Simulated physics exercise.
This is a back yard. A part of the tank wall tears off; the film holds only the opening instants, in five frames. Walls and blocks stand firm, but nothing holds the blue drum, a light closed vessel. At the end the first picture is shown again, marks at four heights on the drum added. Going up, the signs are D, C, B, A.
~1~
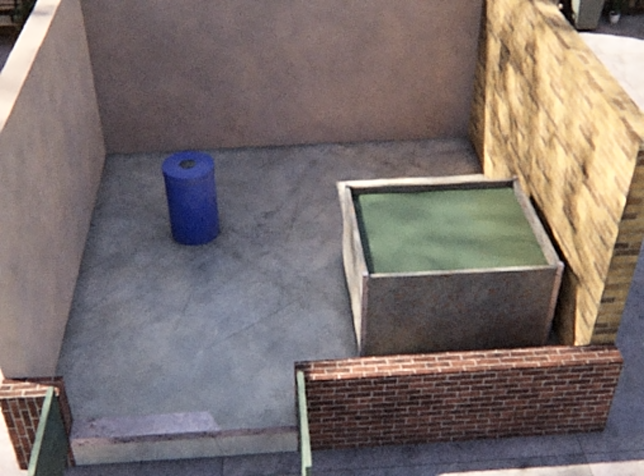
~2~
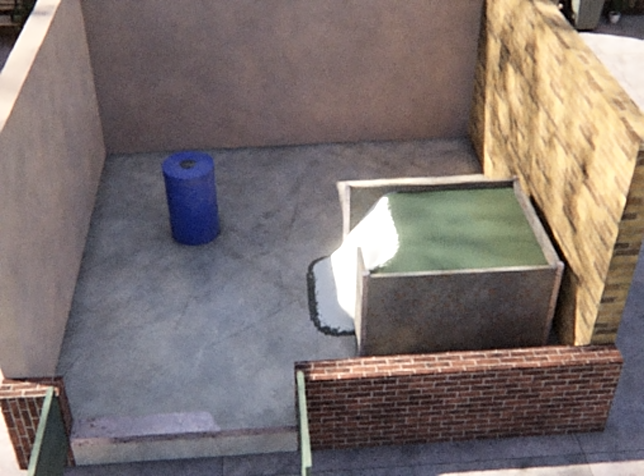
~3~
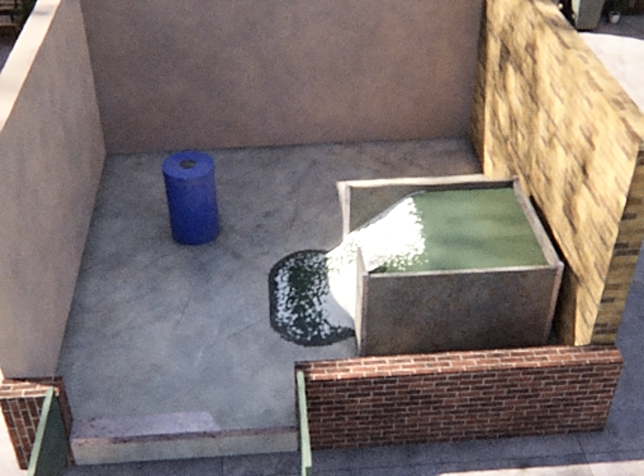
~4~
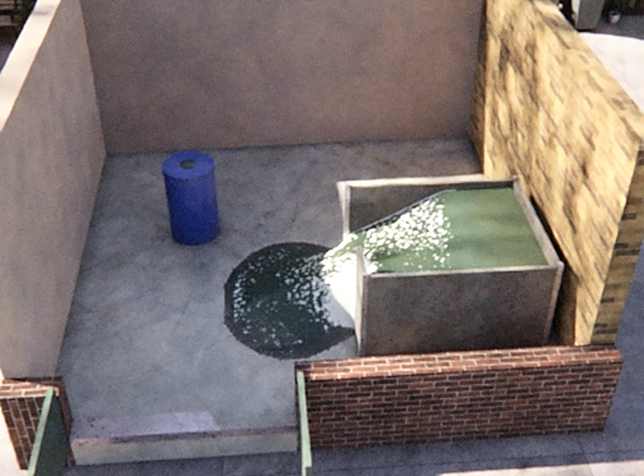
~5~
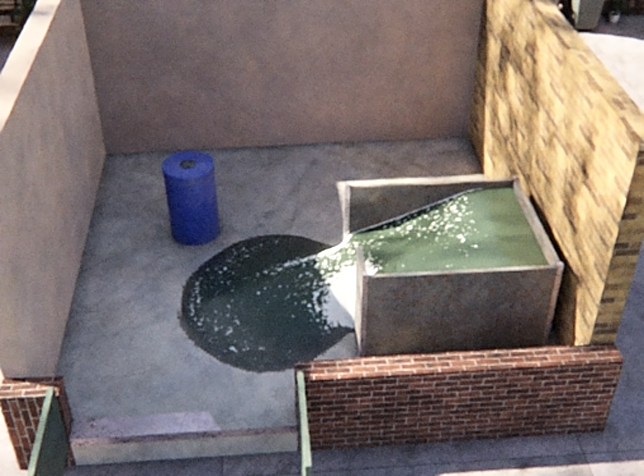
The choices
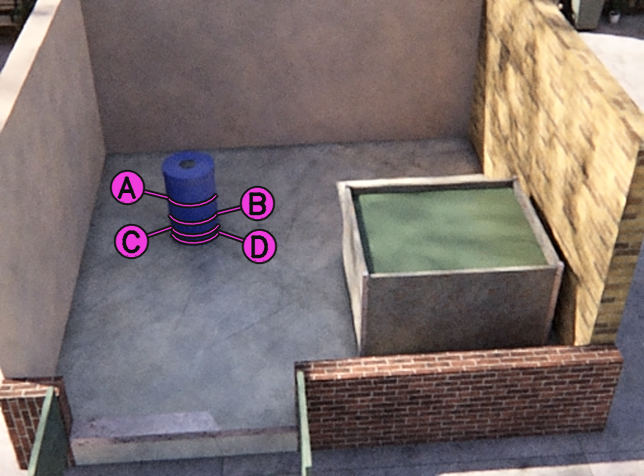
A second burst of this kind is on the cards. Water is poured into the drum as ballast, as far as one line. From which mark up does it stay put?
Go for A.
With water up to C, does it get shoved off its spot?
Yes, that goes wrong.
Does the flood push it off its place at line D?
Yes.
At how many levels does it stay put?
One.
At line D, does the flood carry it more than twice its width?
Yes, it does.
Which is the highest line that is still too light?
Line B.
On the marked copy, A at (191, 205); B at (193, 223); C at (194, 235); D at (195, 242); from the bottom up D, C, B, A.
For line A, it does not move.
For line B, it is pushed about its own width away.
For line C, it is pushed about 4 times its own width away.
For line D, it is pushed about 4 times its own width away.
